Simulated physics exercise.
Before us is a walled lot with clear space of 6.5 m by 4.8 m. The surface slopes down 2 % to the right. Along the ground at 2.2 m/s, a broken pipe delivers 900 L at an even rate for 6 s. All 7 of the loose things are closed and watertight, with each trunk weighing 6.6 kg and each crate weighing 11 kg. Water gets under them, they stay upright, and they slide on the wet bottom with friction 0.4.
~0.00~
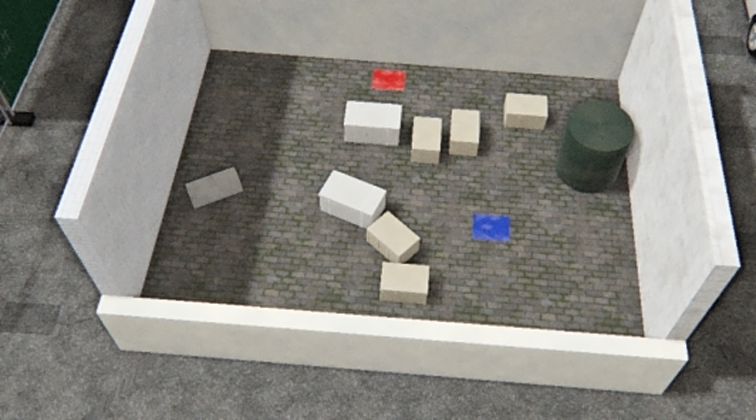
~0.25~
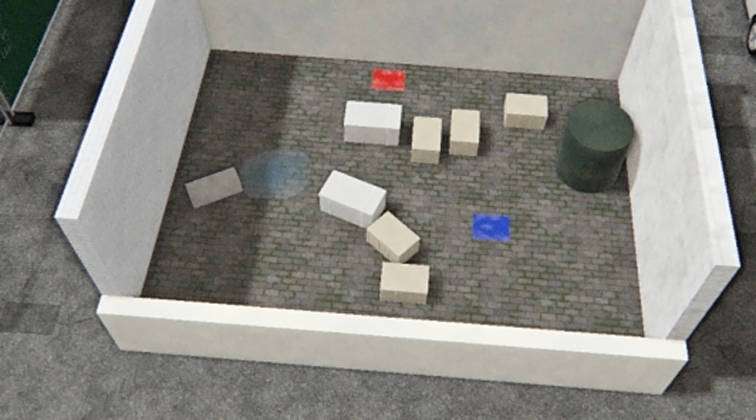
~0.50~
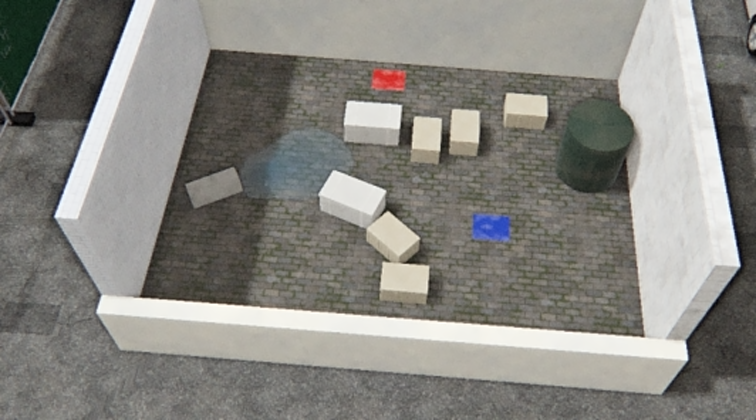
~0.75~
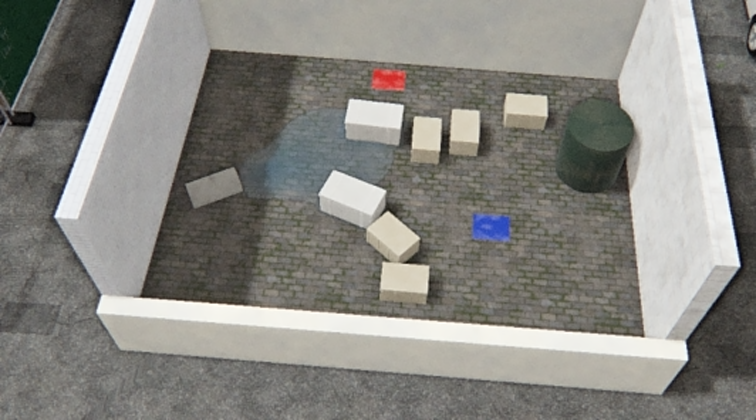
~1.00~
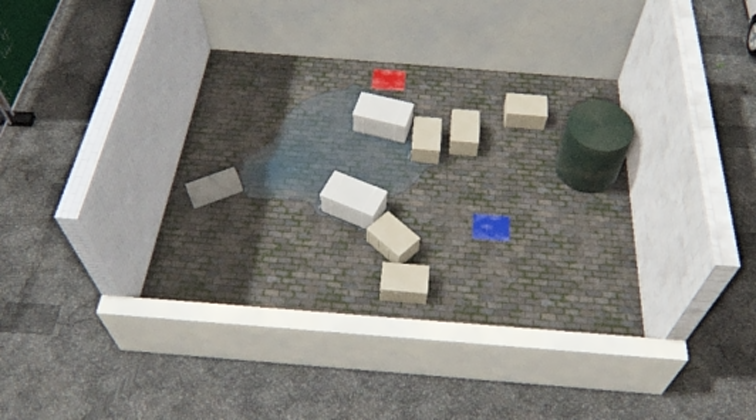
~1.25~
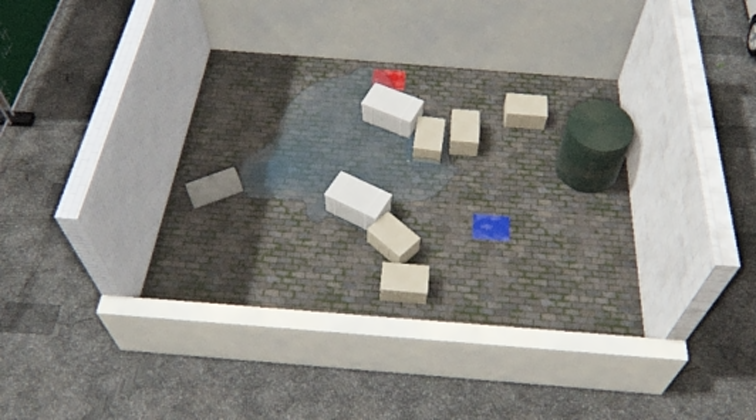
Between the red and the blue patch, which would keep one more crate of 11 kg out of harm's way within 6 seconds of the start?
The blue patch would.
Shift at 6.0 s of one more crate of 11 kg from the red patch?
Close to 250 centimetres, I'd reckon.
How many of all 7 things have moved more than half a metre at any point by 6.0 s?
4.
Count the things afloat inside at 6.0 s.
The number is 5.
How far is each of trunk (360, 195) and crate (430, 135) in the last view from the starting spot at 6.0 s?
In that order: 200 cm, 150 cm.
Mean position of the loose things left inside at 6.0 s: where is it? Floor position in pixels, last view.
The centre sits near (507, 179).
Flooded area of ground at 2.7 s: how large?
That flooded area is roughly 12 m2.
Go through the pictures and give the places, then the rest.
A trunk at (373, 115) rests on the ground; a trunk at (352, 192) rests on the ground; the red patch at (386, 80); the blue patch at (487, 227); 0.0 m2 under water; 0 of 7 have shifted, in the first frame.
A trunk at (373, 115) rests on the ground; a trunk at (352, 192) rests on the ground; the red patch at (386, 80); the blue patch at (487, 227); 0.7 m2 under water; 0 of 7 have shifted, in the second frame.
A trunk at (373, 115) rests on the ground; a trunk at (352, 192) rests on the ground; the red patch at (386, 80); the blue patch at (487, 227); water covers 1.5 m2; 0 of 7 have shifted, in the third frame.
A trunk at (374, 114), on the bottom; a trunk at (352, 192) rests on the ground; the red patch at (386, 80); the blue patch at (487, 227); water covers 2.5 m2; 0 of 7 have shifted, in the fourth frame.
A trunk at (383, 109), on the bottom, 18 cm from its start; a trunk at (353, 193) rests on the ground; the red patch at (386, 80); the blue patch at (487, 227); water covers 3.9 m2; 1 of 7 have shifted, in the fifth frame.
A trunk at (393, 102), on the bottom, 37 cm from its start; a trunk at (358, 194), on the bottom, 8 cm from its start; the red patch at (386, 80); the blue patch at (487, 227); 5.5 m2 under water; 2 of 7 have shifted, in the sixth frame.
After 1.8 s on red it would be 13 cm off in 4 cm of water; on blue it would be 0 cm off in 0 cm of water.
After 2.7 s on red it would be 44 cm off in 6 cm of water; on blue it would be 0 cm off in 1 cm of water.
After 4.2 s on red it would be 185 cm off in 9 cm of water; on blue it would be 0 cm off in 2 cm of water.
After 6.0 s on red it would be 249 cm off in 11 cm of water; on blue it would be 3 cm off in 2 cm of water.
